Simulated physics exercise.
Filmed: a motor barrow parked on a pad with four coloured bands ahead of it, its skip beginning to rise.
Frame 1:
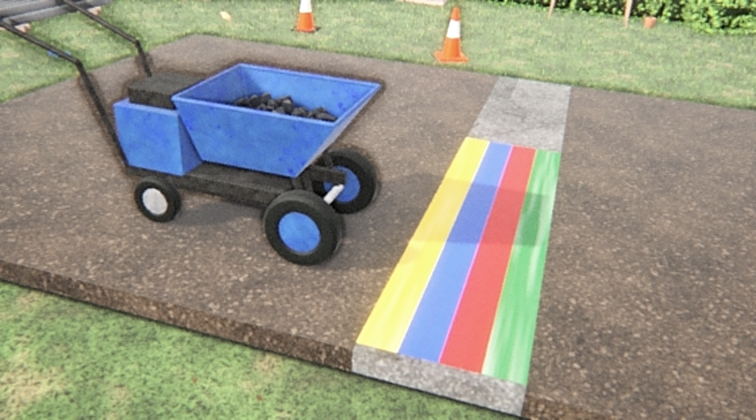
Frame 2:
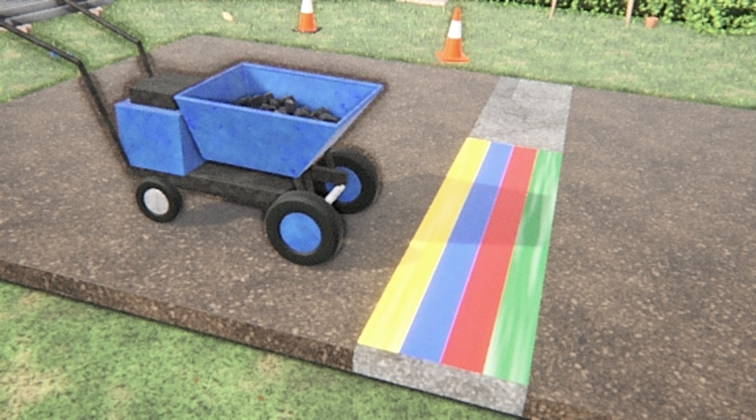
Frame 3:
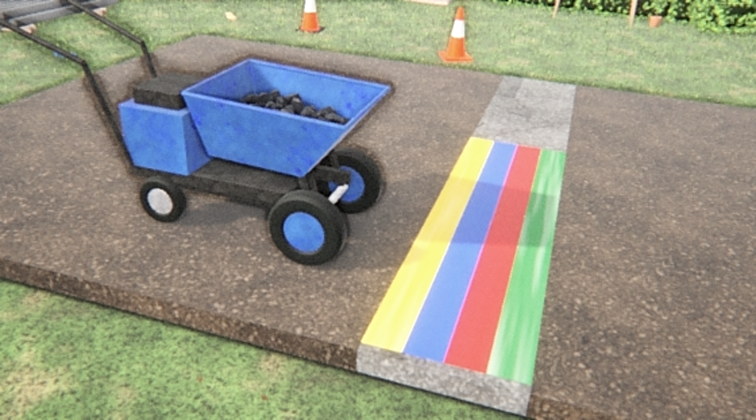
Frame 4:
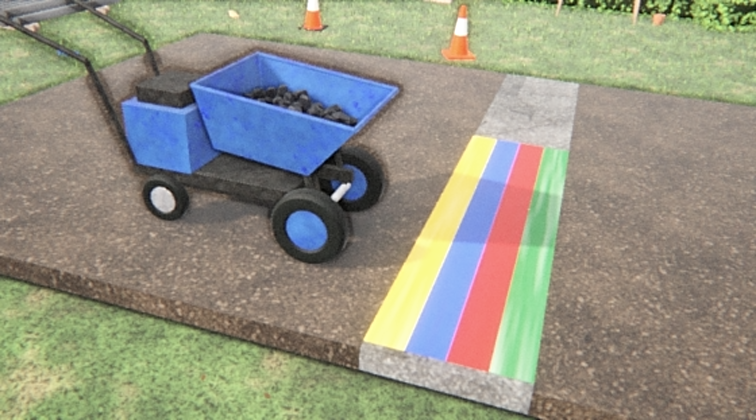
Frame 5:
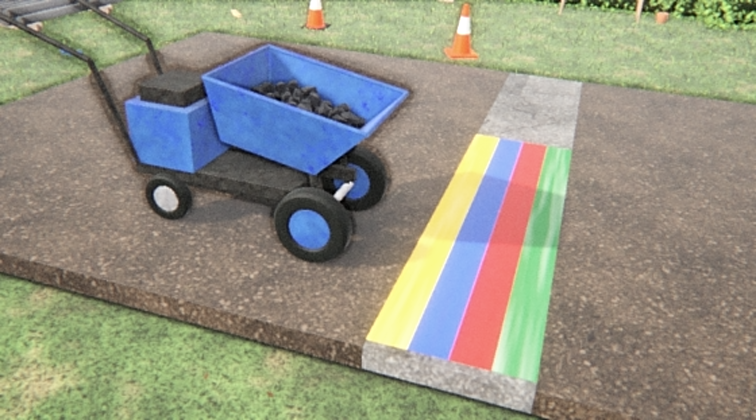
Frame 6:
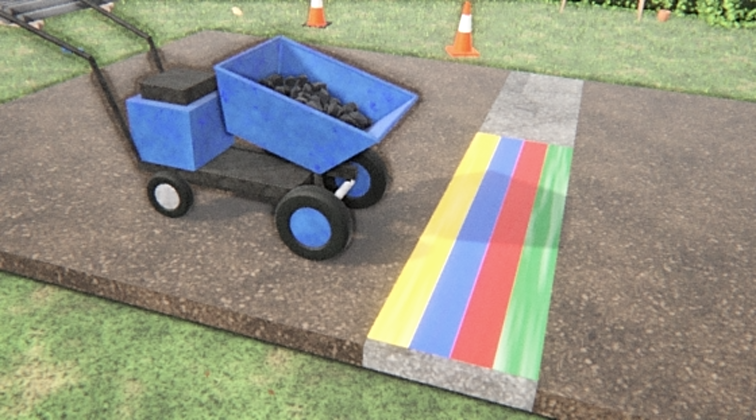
A dark paved pad edged by grass, with two orange-and-white cones behind it, is seen from above and to one side. A blue motor barrow with black handles and four wheels stands on the left, dark lumps in its skip, facing yellow, blue, red and green bands on the right. The skip slowly tilts forward, its rear rising, while the view shifts very slightly.
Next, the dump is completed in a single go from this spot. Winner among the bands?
Winner: Blue.
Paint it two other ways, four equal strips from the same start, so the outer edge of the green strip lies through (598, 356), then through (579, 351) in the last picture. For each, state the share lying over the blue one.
I'd say about 40 % for the first and about 40 % for the second.
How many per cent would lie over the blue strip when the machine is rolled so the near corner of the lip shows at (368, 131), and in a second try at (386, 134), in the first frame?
10 and 0 in a hundred, in that order.
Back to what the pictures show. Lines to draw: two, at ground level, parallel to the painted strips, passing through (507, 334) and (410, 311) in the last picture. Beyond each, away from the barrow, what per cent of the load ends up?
Near 10 % and 80 %.
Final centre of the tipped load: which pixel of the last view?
Last view, resting centre - approx. (477, 259).
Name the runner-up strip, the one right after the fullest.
The runner-up: Red.
Just after the last frame, skip tipped steeply; every one in the skip.
A moment on, skip tipped right over; almost all in the skip; about a tenth over the blue strip; just a few over the red strip.
Further on, skip tipped right over; roughly a quarter in the skip; about a tenth over the yellow strip; roughly a third over the blue strip; roughly a quarter over the red strip; about a tenth over the green strip; about a tenth off the paint.
When it is over, skip tipped right over; roughly a quarter in the skip; about a tenth over the yellow strip; roughly a third over the blue strip; roughly a quarter over the red strip; about a tenth over the green strip; about a tenth off the paint.
